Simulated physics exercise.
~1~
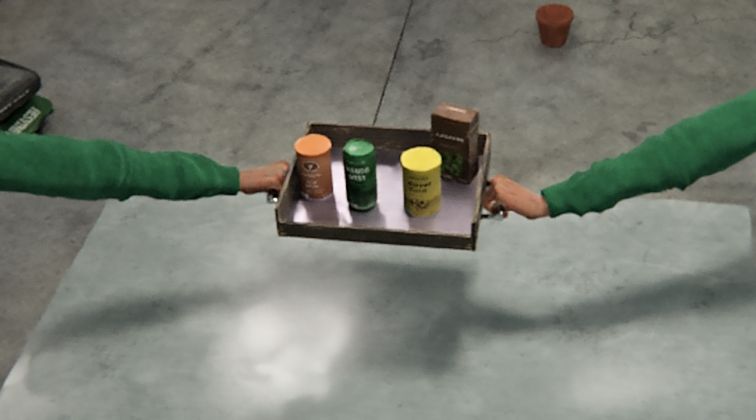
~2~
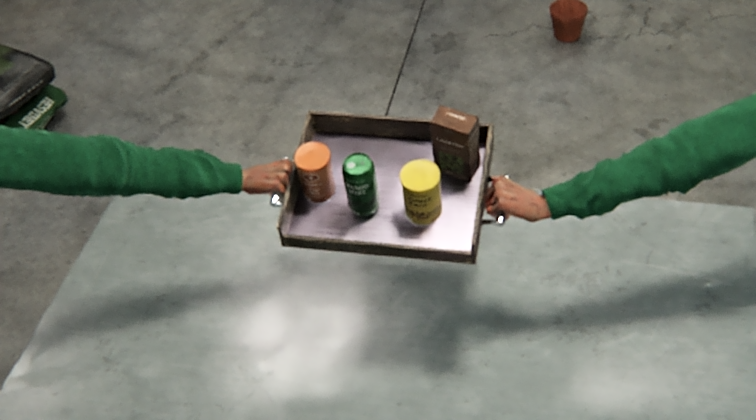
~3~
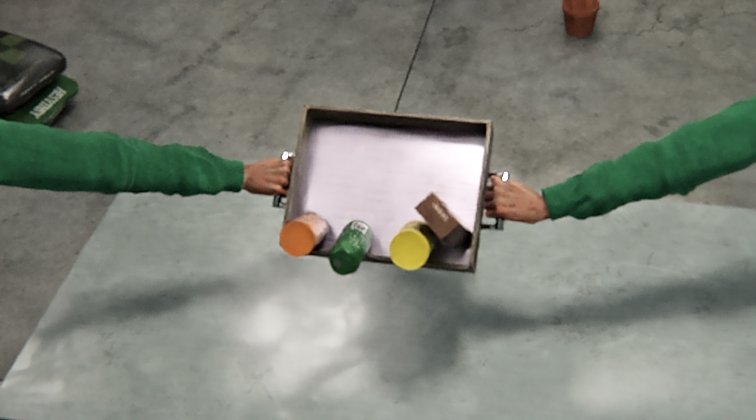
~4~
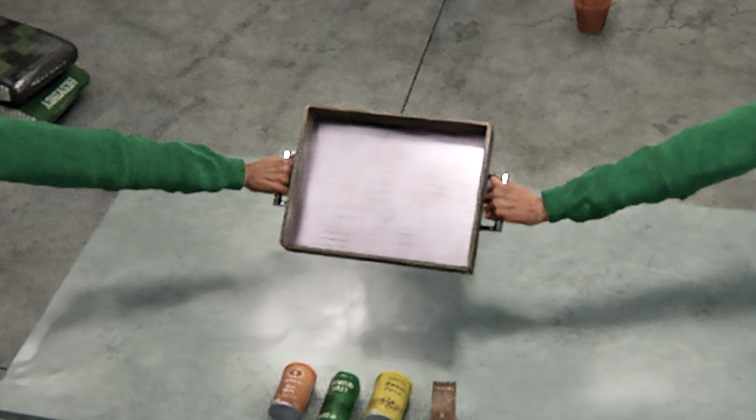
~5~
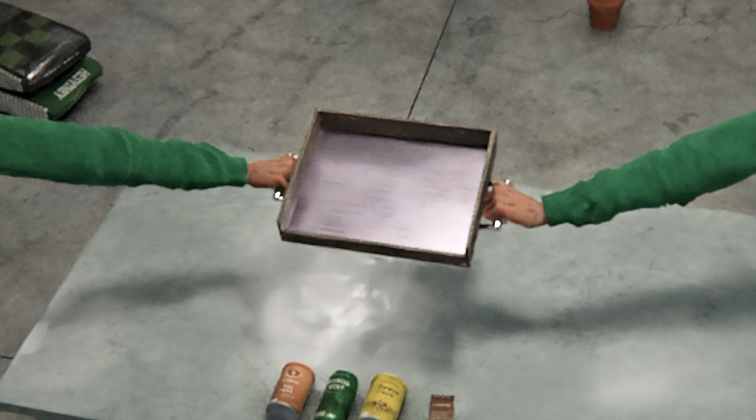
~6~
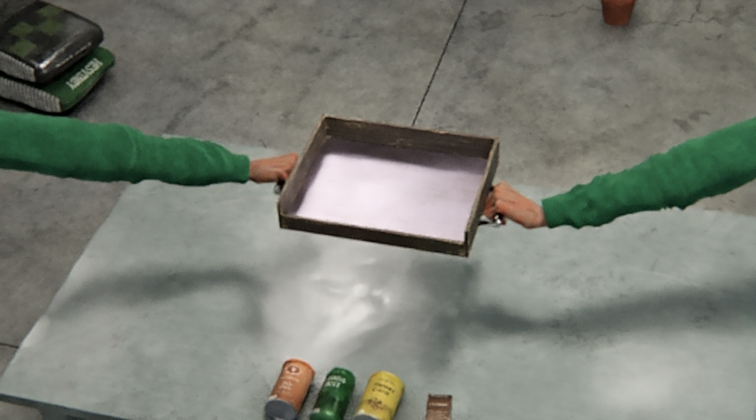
Two hands tip a tray toward the viewer, spilling all four containers before levelling it.
